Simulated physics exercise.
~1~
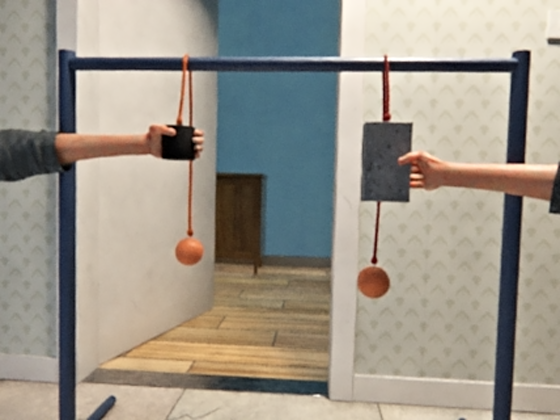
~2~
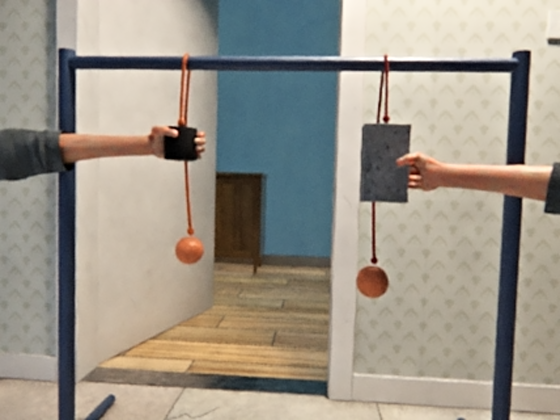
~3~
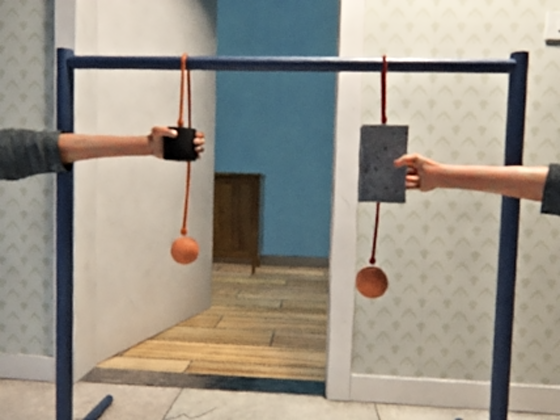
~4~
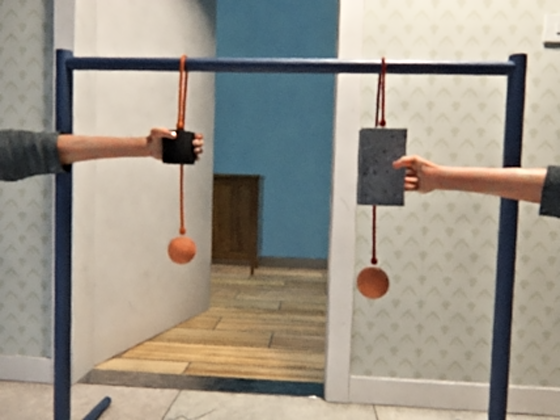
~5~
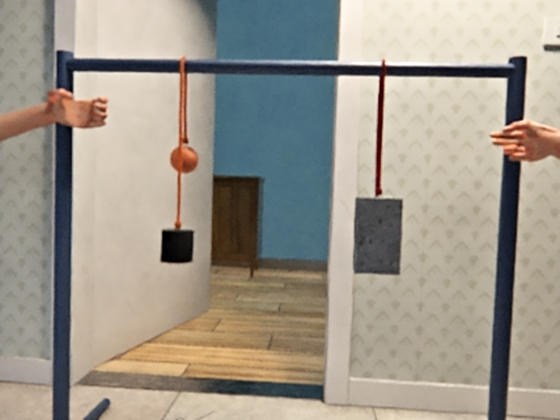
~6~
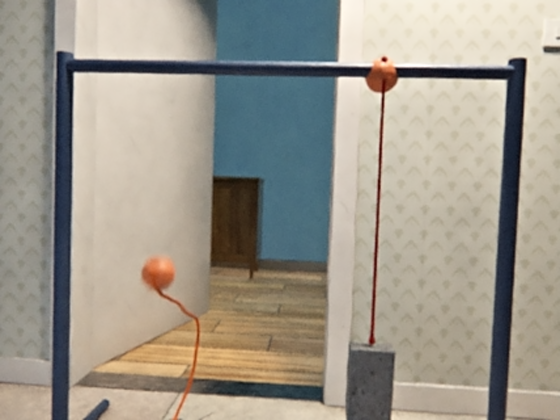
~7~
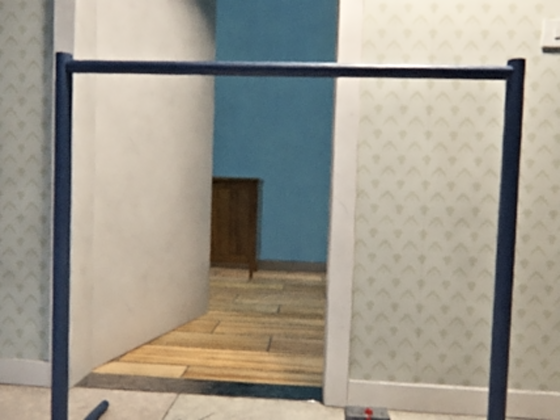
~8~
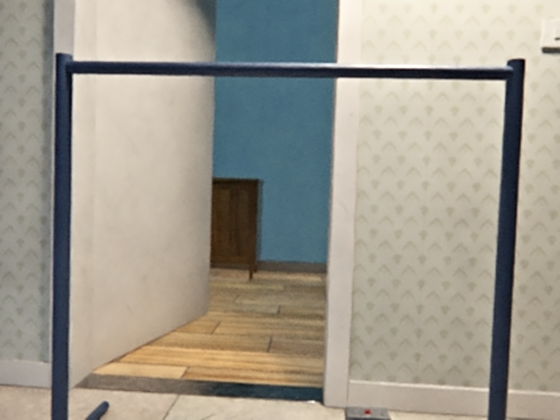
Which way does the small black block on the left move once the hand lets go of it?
The black block moves down, dropping from below the bar toward the floor.
